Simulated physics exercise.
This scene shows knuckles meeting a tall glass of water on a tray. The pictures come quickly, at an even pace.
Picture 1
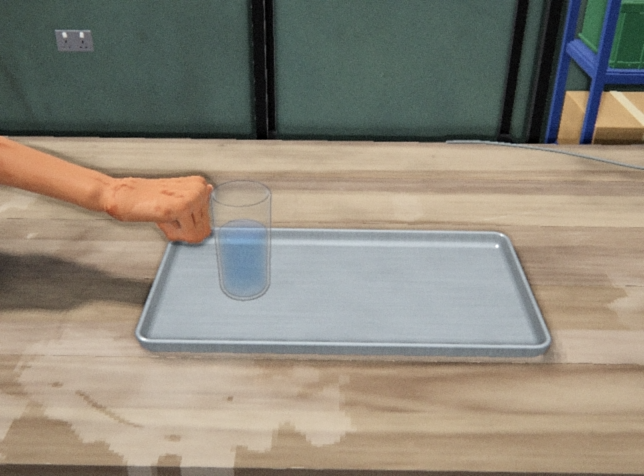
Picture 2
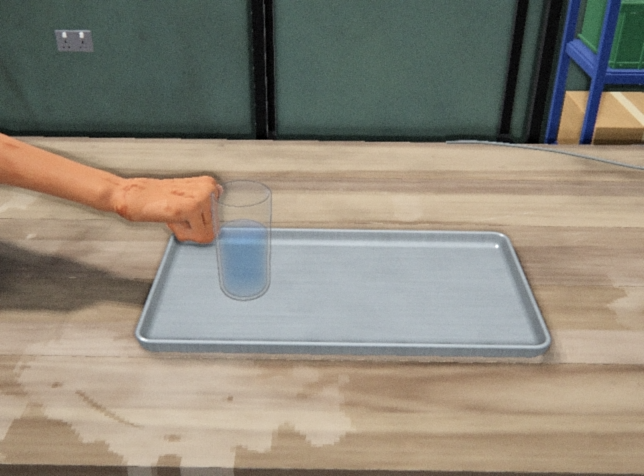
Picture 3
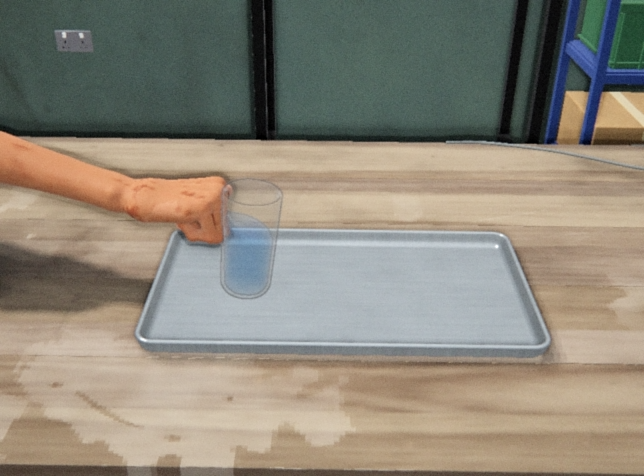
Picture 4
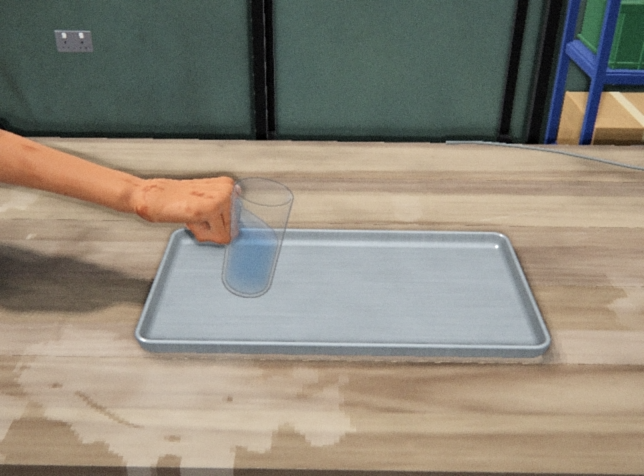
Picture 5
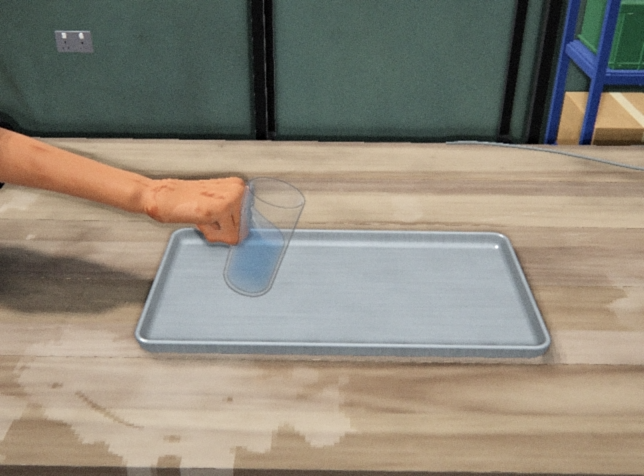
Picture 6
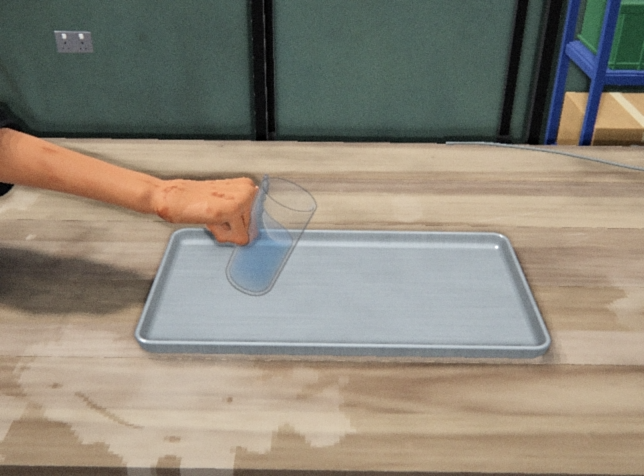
On a wooden table in front of dark green panels, a hand reaches in from the left and presses its knuckles against the upper side of a tall glass of water on a gray tray, tilting it gradually to the right.
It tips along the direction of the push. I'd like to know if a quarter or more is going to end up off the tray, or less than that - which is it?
I'd say a quarter or more ends up off it.
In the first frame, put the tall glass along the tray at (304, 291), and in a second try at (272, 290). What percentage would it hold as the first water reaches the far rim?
Roughly 80 % and 70 %.
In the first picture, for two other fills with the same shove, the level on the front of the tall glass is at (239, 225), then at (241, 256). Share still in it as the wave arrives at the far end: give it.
Near 60 in a hundred, then near 60 in a hundred.
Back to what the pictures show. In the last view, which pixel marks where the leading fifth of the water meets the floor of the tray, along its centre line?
Near (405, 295).
A moment on, the tall glass lies on its side and 99 per cent is in the glass, 0 on the tray and 1 above or beyond its rim.
Next, the tall glass lies on its side and 60 per cent is in the glass, 32 on the tray and 8 above or beyond its rim.
Then the tall glass lies on its side and 32 per cent is in the glass, 53 on the tray and 15 above or beyond its rim.
Later the tall glass lies on its side and 18 per cent is in the glass, 48 on the tray and 34 above or beyond its rim.
In the end 66 per cent is held by tray and glass, 34 is off the tray.
